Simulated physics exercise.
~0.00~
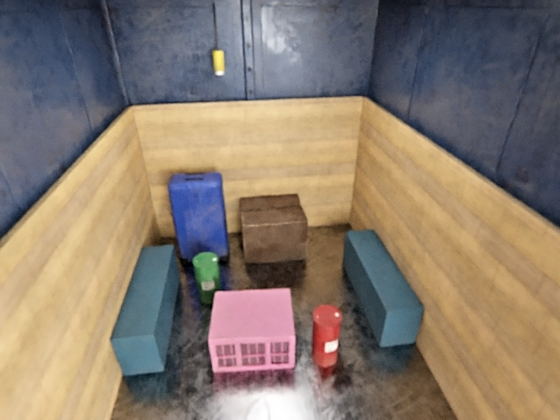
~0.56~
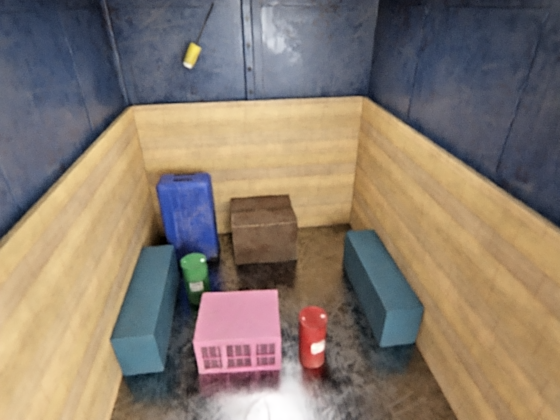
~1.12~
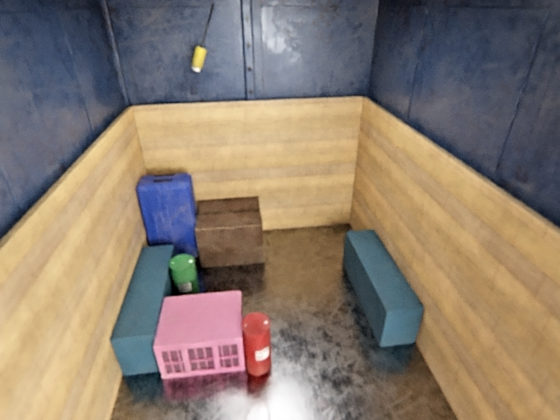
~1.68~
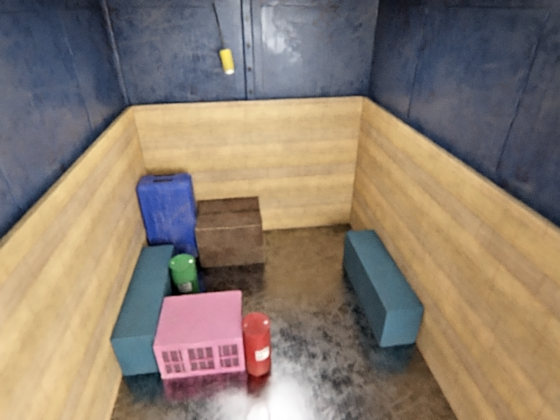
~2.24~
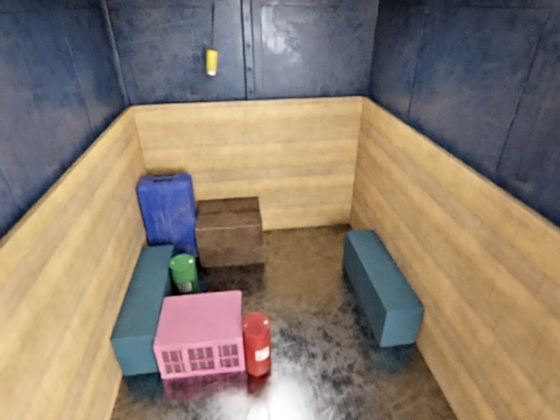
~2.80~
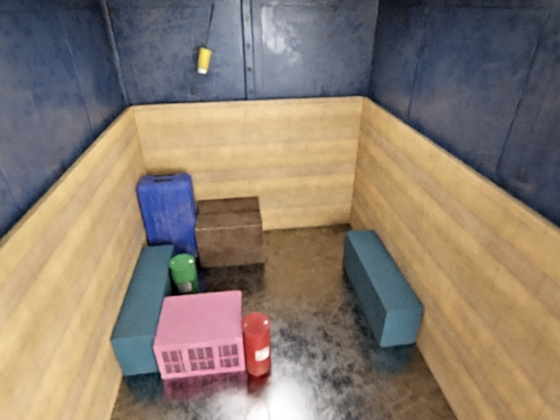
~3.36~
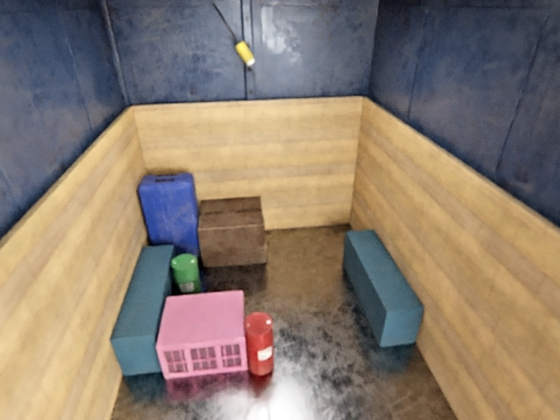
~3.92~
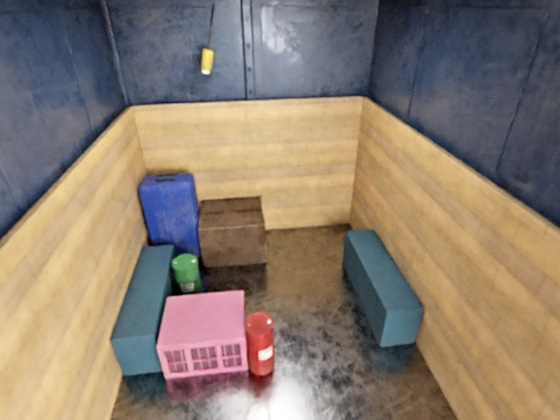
A pink crate, red and green canisters, a blue case and a brown box slid left across the van's floor, bunching up by the left wheel box, and stayed there, all still upright, while a yellow object hanging on the far wall kept swinging.
